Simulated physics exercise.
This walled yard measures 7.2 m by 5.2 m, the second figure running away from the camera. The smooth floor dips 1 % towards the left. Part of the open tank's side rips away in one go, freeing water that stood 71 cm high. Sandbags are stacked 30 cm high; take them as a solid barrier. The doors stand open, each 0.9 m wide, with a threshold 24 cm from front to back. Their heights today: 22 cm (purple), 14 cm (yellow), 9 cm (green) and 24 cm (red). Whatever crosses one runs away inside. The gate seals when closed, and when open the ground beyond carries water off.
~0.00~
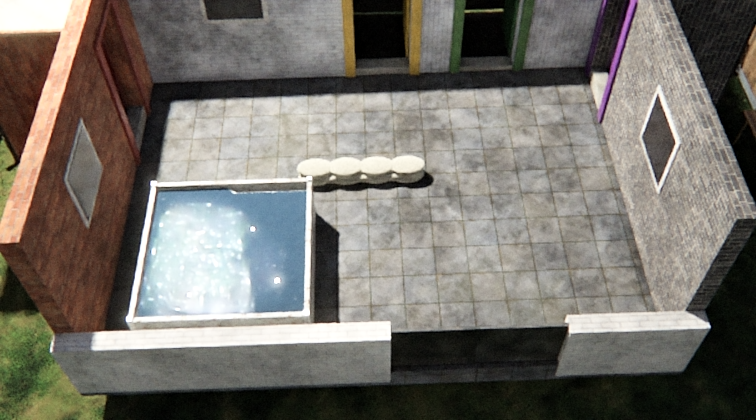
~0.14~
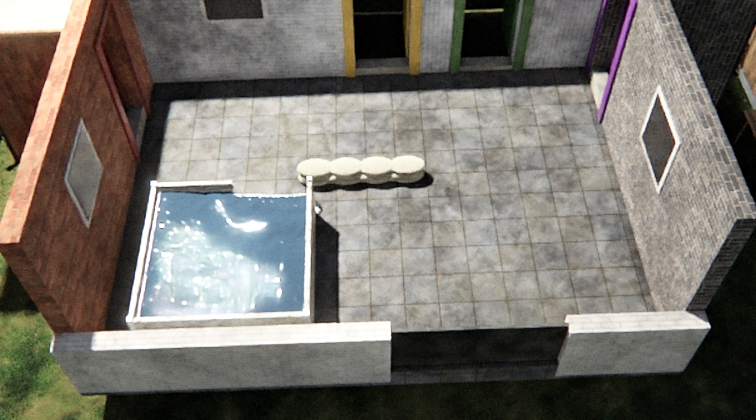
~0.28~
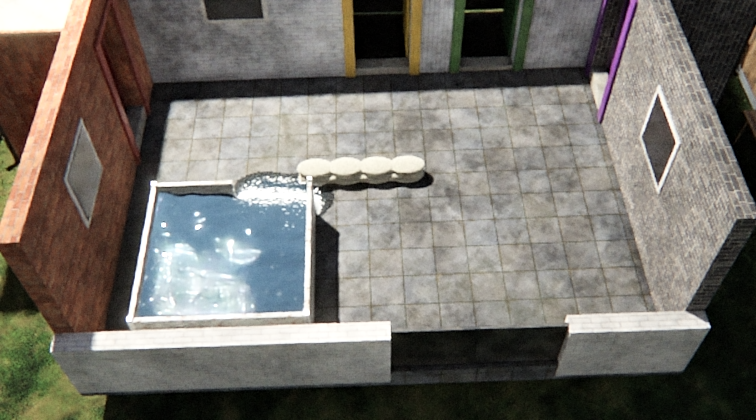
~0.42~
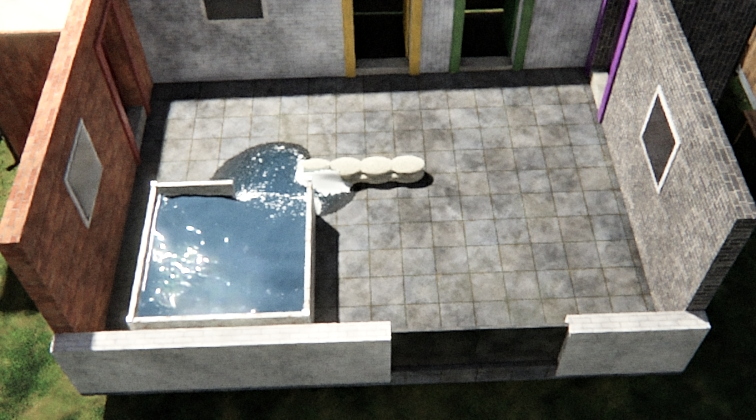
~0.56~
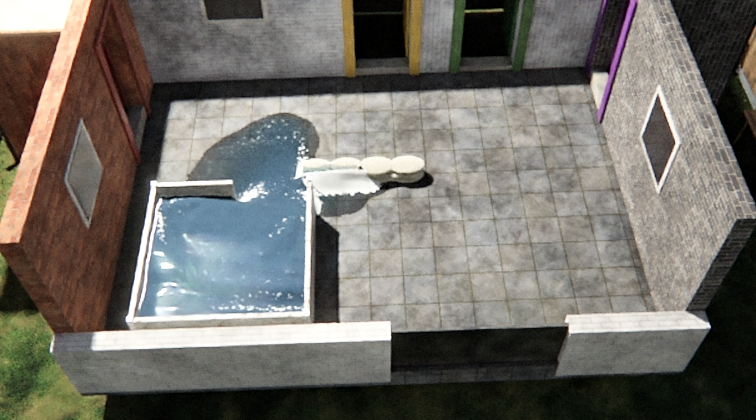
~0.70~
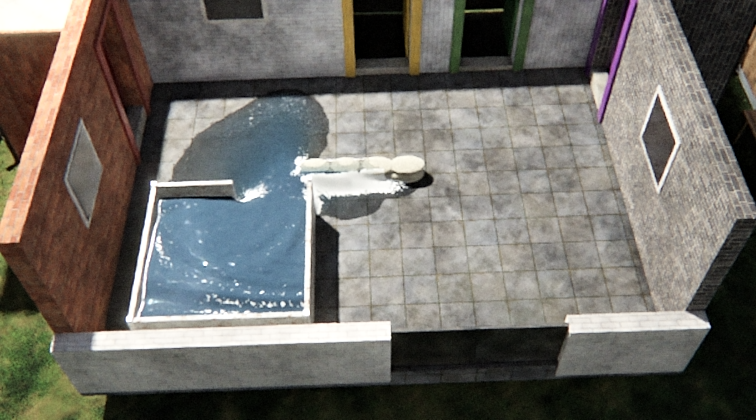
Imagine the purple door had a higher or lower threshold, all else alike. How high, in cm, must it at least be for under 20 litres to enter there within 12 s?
About 7.5 cm.
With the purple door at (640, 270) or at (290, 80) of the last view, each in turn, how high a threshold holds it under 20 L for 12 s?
About 6.0 and 25 cm.
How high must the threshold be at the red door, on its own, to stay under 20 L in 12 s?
About 15 cm at red.
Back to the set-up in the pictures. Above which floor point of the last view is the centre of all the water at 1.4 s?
Near (252, 237).
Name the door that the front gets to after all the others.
It is the purple one.
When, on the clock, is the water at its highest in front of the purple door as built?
Near 3.8 s.
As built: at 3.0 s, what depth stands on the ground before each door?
Depths in cm: Purple 0, yellow 12, green 4, red 17.
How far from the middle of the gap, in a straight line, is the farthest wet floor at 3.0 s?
Some 5.4 m out.
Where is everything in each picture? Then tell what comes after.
Still water, 71 cm deep, in the open tank at (227, 249); the purple door at (607, 48) is dry, in the first frame.
The front is at a hidden place, 0.3 m from the gap on the far side; 0.3 m2 of floor is wet, 71 cm left at the back, in the second frame.
Water pours out on the far side and has run 0.8 m, to (263, 176); about 13 cm deep outside, 71 cm at the back, in the third frame.
The front is at (269, 146), 1.4 m from the gap on the far side; 1.9 m2 of floor is wet, 71 cm left at the back, in the fourth frame.
The front is at (275, 118), 2.0 m from the gap on the far side; 3.2 m2 of floor is wet, 68 cm left at the back, in the fifth frame.
The front is at (276, 94), 2.5 m from the gap on the far side; 4.5 m2 of floor is wet, 62 cm left at the back; 3.5 m in a straight line remain to the purple door at (607, 48), in the sixth frame.
After 1.4 s water covers 35 % of the floor, deepest (43 cm) near (303, 193); it has not reached the purple door.
After 3.0 s water covers 65 % of the floor, deepest (34 cm) near (153, 89); it has not reached the purple door.
After 12.0 s water covers 95 % of the floor, deepest (14 cm) near (327, 274); 5 cm at the purple door, 0 litres in over its 22 cm threshold.
At the purple door as built, the water arrived by 3.3 s and peaked near 13 cm at 3.8 s.
With a threshold of 6 cm, 40 litres would have come in within the 12 s; with 9.5 cm, 6 litres. So under 20 litres takes about 7.5 cm.
